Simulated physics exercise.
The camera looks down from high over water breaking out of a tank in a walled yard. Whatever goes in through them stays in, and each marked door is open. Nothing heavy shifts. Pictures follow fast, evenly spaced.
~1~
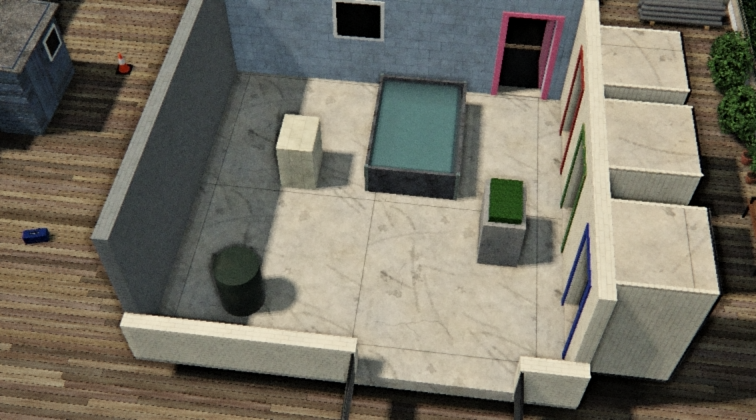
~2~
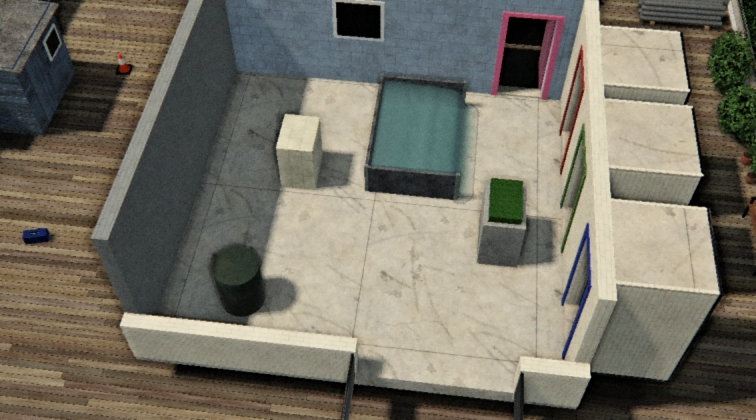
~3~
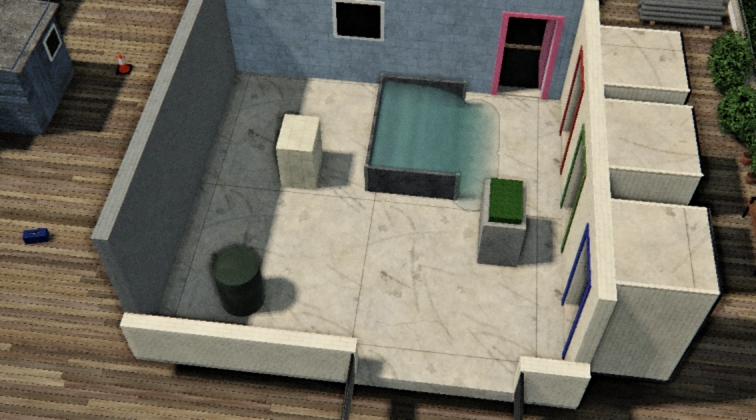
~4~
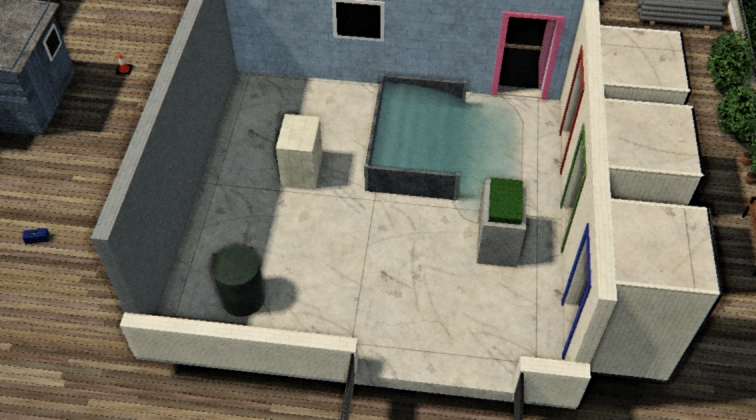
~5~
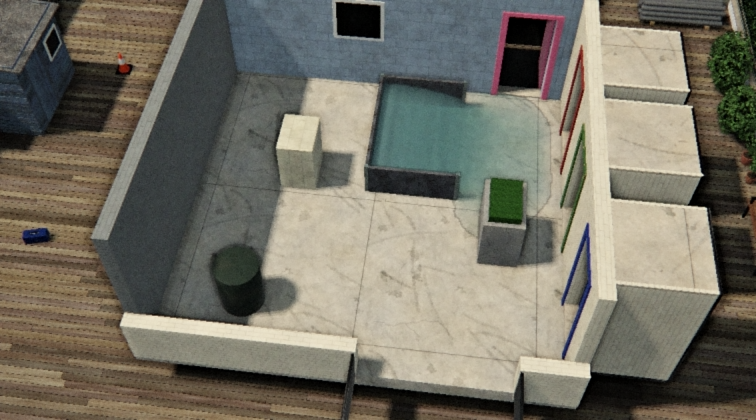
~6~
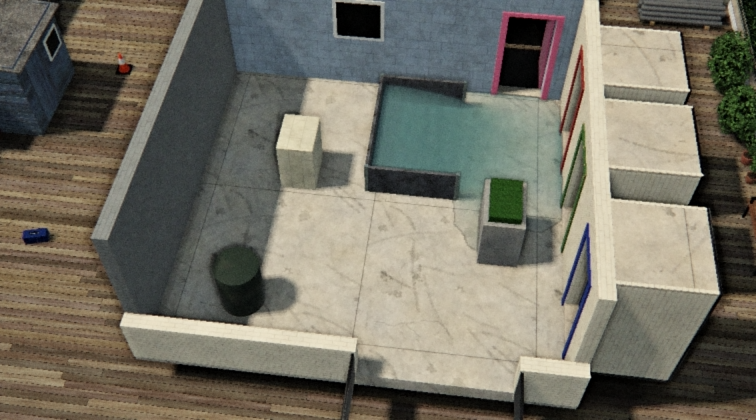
In a walled yard seen from high above, still blue-green water fills a dark rectangular tank near the back wall. Water then pours from the tank's right side and spreads in a widening sheet across the pale floor, reaching the area around the grass-topped block and below the pink doorway.
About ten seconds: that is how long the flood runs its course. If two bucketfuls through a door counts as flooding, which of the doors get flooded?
The pink door gets flooded; the green door gets flooded; the red door gets flooded; the blue door does not get flooded.
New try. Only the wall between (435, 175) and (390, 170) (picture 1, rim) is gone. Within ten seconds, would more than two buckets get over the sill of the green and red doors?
The green door falls short, while the red door falls short.
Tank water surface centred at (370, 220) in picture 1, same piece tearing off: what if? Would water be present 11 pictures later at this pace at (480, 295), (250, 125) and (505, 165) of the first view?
Soaked, parched, soaked.
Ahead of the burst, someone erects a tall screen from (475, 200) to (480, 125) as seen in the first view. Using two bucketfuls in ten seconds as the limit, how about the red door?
As it turns out, the red door is spared.
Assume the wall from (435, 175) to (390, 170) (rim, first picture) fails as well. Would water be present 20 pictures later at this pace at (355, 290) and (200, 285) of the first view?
Taking them in turn, they come out soaked and soaked.
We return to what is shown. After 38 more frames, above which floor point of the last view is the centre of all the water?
The spot I would choose is (468, 191).
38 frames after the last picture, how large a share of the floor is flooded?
About 50 per cent.
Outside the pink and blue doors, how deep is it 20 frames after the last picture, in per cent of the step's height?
I'd put it at close to 410 and 50 per cent.
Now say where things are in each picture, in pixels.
Still water in the water tank at (418, 126), in the first frame.
Water pours out at (458, 144) and has run to a hidden place, in the second frame.
The front is at (477, 102), out from the gap at (458, 145), in the third frame.
The front is at a hidden place, out from the gap at (458, 146), in the fourth frame.
The front is at (519, 97), out from the gap at (458, 146), in the fifth frame.
Water pours out at (458, 146) and has run to (561, 214), in the sixth frame.
A moment on, water covers 20 % of the floor; the pink door under two buckets in, the green door over two buckets in, the red door far over two buckets in, the blue door not reached.
Next, water covers 20 % of the floor; the pink door over two buckets in, the green door far over two buckets in, the red door far over two buckets in, the blue door wet at the sill, nothing in.
Then, water covers 30 % of the floor; the pink door far over two buckets in, the green door far over two buckets in, the red door far over two buckets in, the blue door wet at the sill, nothing in.
Later, water covers 50 % of the floor; the pink door far over two buckets in, the green door far over two buckets in, the red door far over two buckets in, the blue door wet at the sill, nothing in.
In the end, water covers 60 % of the floor; the pink door far over two buckets in, the green door far over two buckets in, the red door far over two buckets in, the blue door wet at the sill, nothing in.
